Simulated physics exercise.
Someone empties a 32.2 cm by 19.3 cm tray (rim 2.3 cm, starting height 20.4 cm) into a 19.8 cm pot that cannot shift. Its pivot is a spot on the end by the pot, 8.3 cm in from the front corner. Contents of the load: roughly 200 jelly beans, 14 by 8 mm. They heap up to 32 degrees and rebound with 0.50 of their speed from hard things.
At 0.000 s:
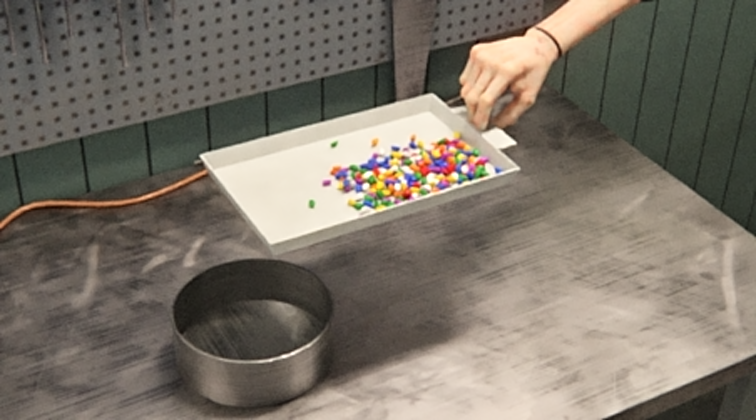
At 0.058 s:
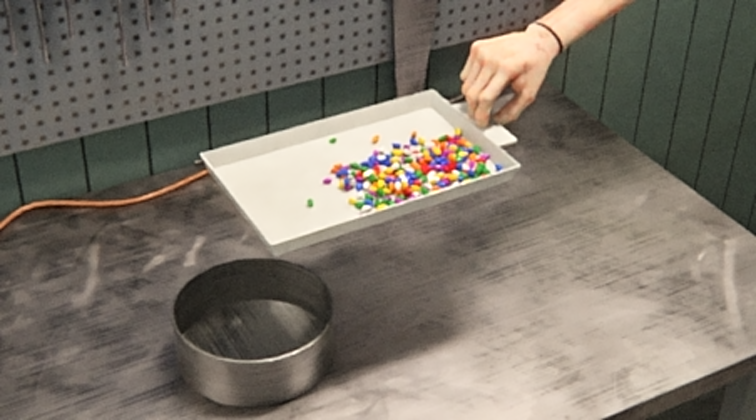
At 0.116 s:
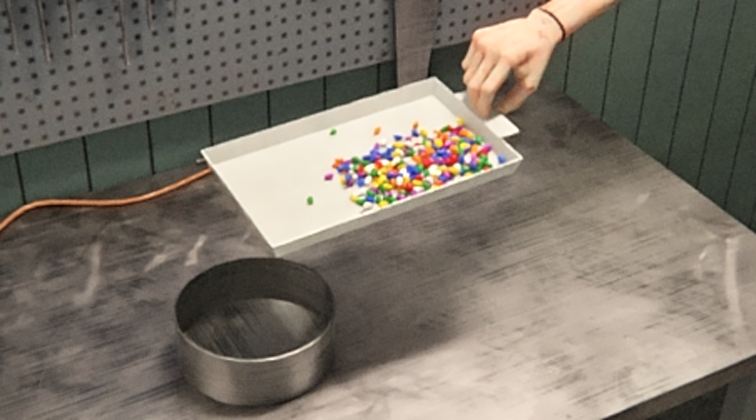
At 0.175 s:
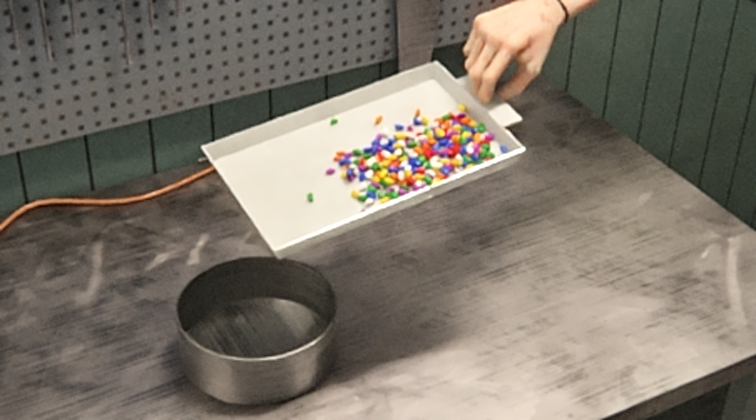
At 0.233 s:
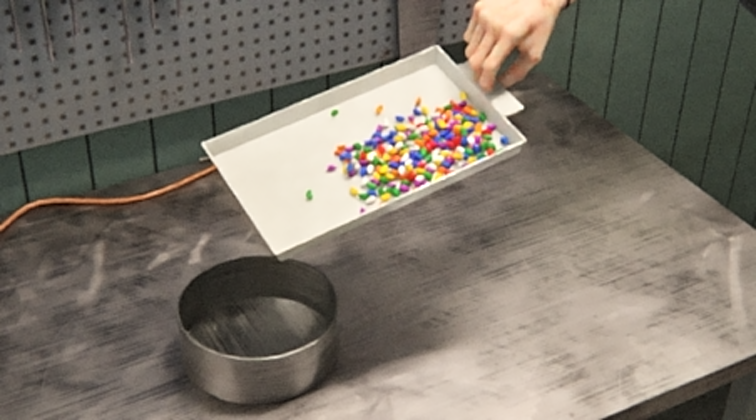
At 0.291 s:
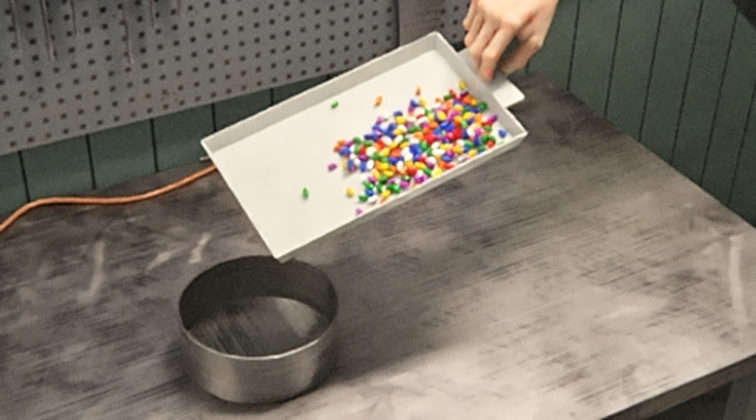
On a workshop table, a hand raising the right end of a white tray of colourful jelly beans beside a round metal pot.
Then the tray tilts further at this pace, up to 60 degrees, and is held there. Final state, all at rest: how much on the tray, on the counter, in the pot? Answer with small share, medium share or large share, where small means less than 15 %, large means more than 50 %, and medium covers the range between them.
Left on the tray - medium share; counter - medium share; pot - medium share.
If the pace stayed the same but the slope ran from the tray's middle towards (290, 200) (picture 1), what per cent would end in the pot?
About 25 per cent.
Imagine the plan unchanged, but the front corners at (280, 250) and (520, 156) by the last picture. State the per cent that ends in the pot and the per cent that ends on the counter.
Pot 5, counter 5.
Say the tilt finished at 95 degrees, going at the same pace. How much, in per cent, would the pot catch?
I'd put it at close to 75 per cent.
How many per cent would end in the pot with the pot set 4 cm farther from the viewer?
0 per cent.
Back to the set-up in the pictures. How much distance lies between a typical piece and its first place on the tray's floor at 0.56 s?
It has moved some 3 cm from its start.
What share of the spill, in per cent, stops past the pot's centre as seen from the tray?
Share: Around 80 %.
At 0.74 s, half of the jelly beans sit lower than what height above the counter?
Roughly 26 centimetres.
After 0.56 s, tilt 39 degrees; the tray holds 100 %, the pot 0 %.
Then, at 0.74 s, tilt 53 degrees; the tray holds 100 %, the pot 0 %.
After 1.04 s, tilt 60 degrees; the tray holds 60 %, the pot 10 %.
By 2.6 s all is still; tray 40 %, counter 35 %, pot 30 %.
